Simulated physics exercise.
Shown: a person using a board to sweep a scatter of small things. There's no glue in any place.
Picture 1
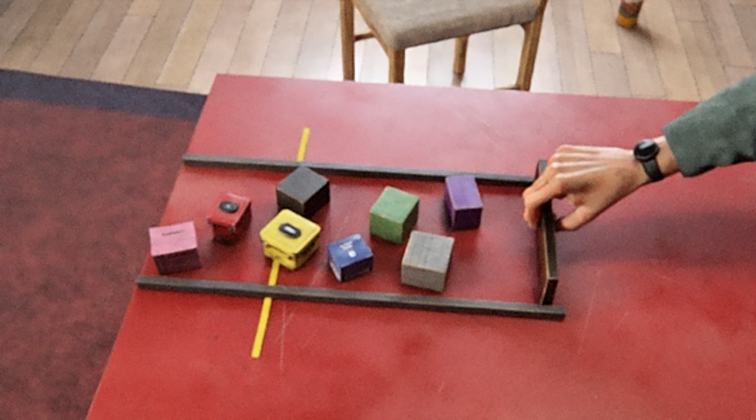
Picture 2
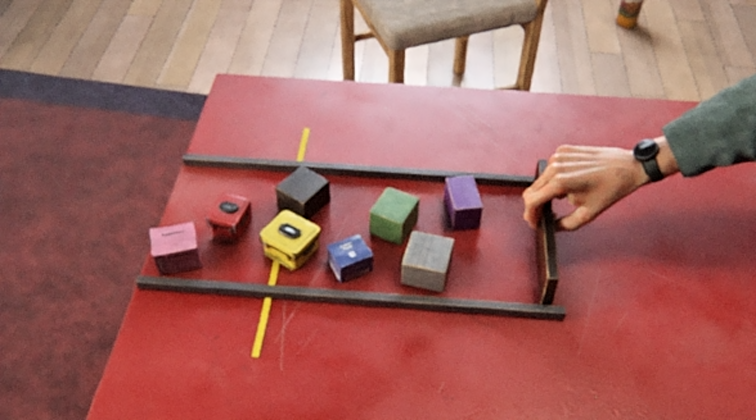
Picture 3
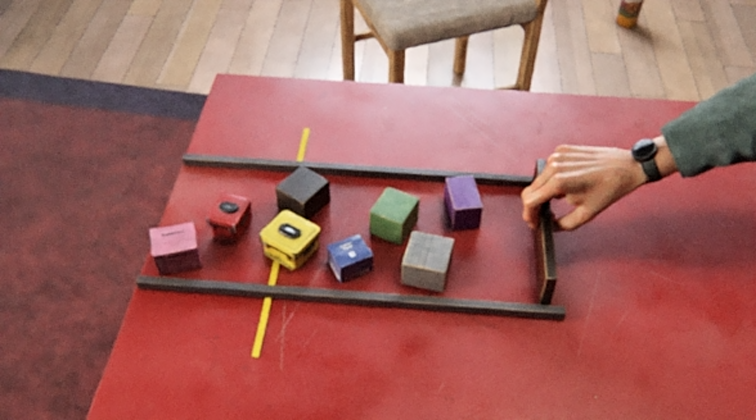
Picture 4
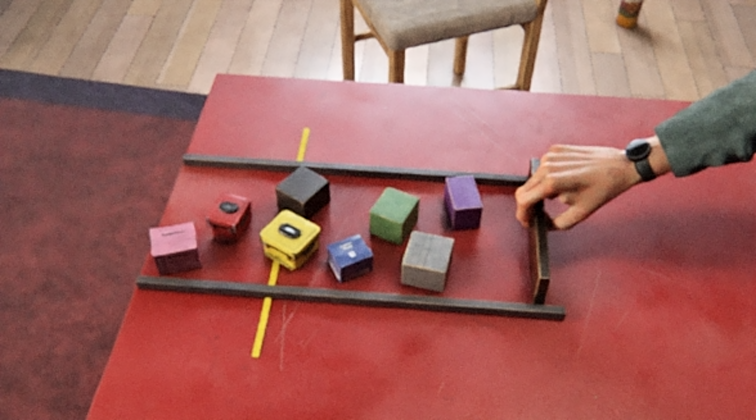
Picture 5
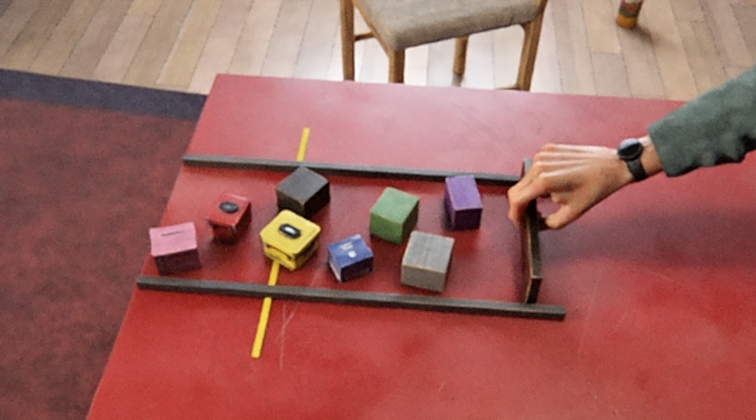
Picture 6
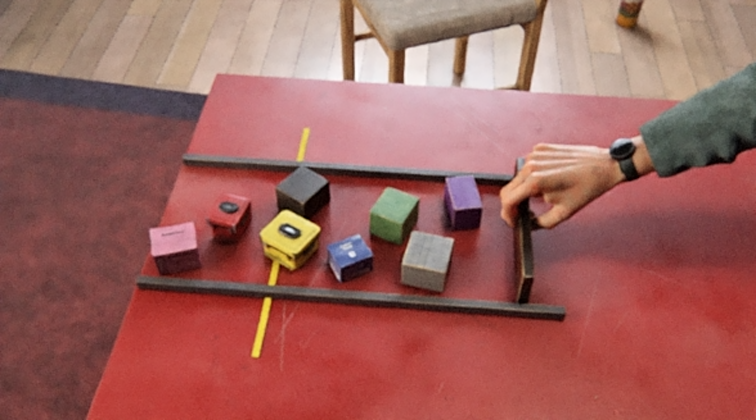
A hand wearing a dark watch slides an upright board a short way left between two dark rails on a red table, while the colourful blocks scattered ahead of it and around a yellow strip stay still.
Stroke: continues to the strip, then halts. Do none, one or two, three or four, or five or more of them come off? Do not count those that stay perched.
Nothing tumbles.
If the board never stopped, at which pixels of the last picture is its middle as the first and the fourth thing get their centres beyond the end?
At the first moment about (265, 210), at the next about (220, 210).
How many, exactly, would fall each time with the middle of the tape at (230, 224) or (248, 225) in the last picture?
In that order 2 and 1.
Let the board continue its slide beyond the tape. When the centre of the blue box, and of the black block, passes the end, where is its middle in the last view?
Middle: Roughly (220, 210); roughly (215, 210).
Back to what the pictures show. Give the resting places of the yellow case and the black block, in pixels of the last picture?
In the last picture the first middle sits at (209, 228) and the other at (236, 187).
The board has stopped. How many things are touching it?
Count recorded: 2.
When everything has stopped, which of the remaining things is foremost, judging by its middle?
That would be the pink box, the foremost.
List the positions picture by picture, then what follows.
Pink box (176, 248); red case (231, 217); yellow case (291, 240); board (544, 230); tape (285, 227), in the first frame.
Red case (231, 217); grey block (428, 261), in the second frame.
Yellow case (291, 240); board (543, 230), in the third frame.
Pink box (176, 248); purple block (463, 203), in the fourth frame.
Red case (231, 217); green block (394, 216), in the fifth frame.
Pink box (176, 248); red case (231, 217); yellow case (291, 240); board (522, 228); tape (285, 227), in the sixth frame.
Soon after, none off yet; pink box at rest near (176, 248); red case at rest near (231, 217); yellow case at rest near (291, 240).
In the end, the number that fall off is zero.
